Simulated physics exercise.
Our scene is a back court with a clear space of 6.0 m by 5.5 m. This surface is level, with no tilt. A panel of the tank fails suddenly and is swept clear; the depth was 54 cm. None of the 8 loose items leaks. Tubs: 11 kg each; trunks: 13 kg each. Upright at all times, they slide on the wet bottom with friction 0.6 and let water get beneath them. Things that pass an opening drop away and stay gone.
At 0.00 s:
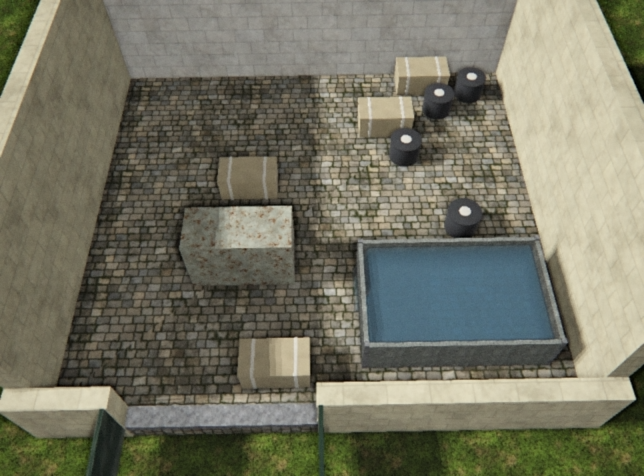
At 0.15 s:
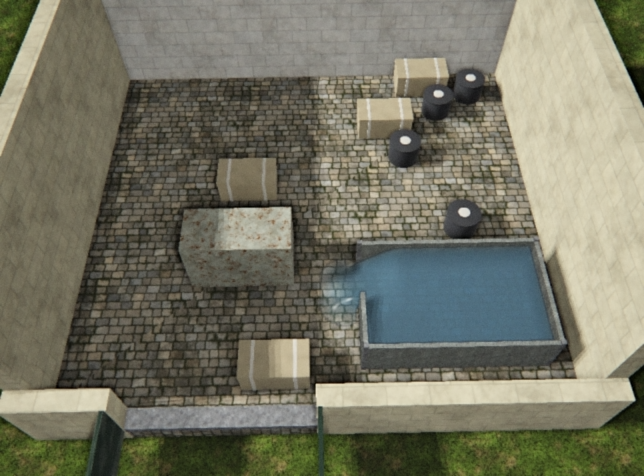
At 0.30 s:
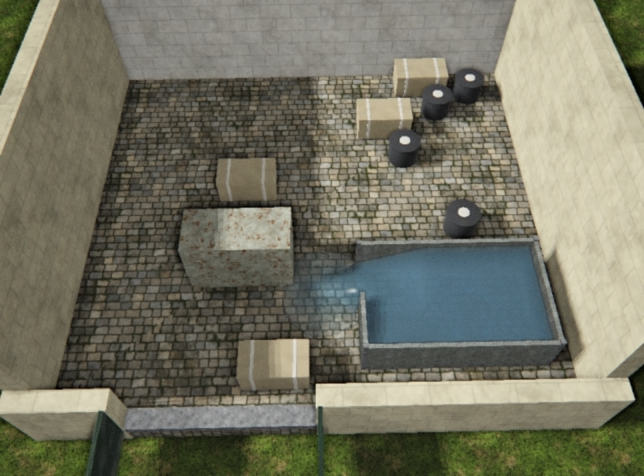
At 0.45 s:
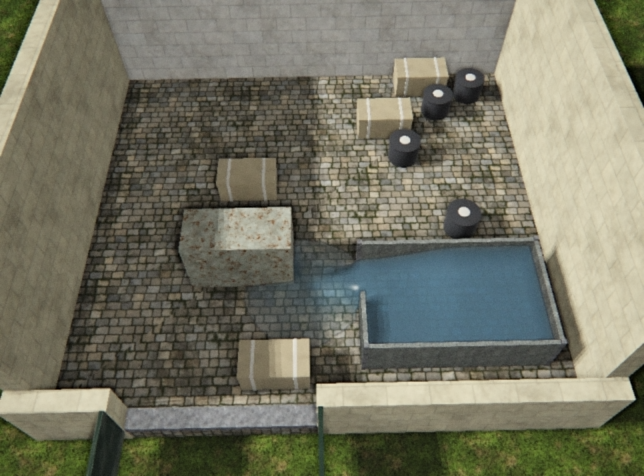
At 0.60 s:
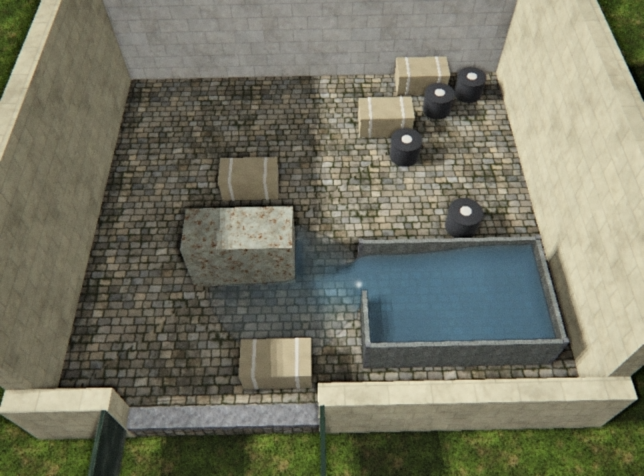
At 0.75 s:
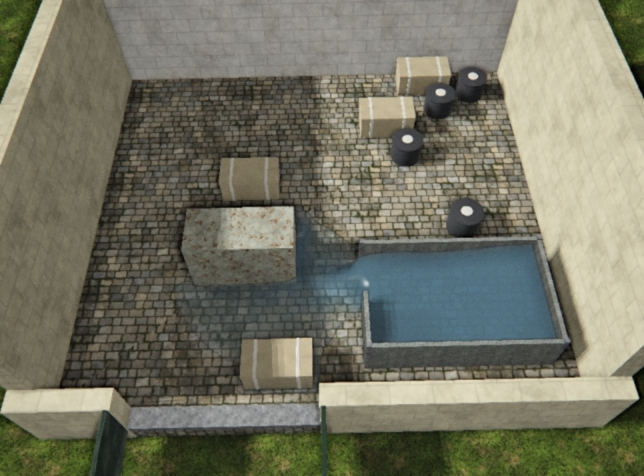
Water fills a rectangular tank at the right of a walled cobblestone court, then pours out through an opening in its left side. It spreads leftward across the paving to the speckled stone block and along its front, while the boxes and dark tubs stay where they are.
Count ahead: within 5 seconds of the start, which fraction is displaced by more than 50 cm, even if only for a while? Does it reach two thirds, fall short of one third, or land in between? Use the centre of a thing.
The fraction will be beneath one in three.
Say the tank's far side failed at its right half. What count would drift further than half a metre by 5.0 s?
That would give 6.
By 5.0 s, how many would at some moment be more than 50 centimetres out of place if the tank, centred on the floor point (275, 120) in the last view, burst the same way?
Result: 0.
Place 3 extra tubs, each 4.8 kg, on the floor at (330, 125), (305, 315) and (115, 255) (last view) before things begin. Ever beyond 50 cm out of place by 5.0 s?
Result, one by one: Exceeded, exceeded and exceeded.
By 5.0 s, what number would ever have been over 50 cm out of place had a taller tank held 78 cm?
I count 2 of them in that case.
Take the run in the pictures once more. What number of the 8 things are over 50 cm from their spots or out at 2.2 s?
I make it 0.
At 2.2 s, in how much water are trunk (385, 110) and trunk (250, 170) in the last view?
Depth approx. 2 cm / 3 cm.
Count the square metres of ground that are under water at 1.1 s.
Around 7.5 m2 of it.
After 1.1 s 0 of 8 are over 50 cm from their spots; 0 afloat.
After 2.2 s 0 of 8 are over 50 cm from their spots; 0 afloat.
After 3.5 s 1 of 8 are over 50 cm from their spots; 0 afloat.
After 5.0 s 1 of 8 are over 50 cm from their spots, and 1 have been at some point; 0 afloat.
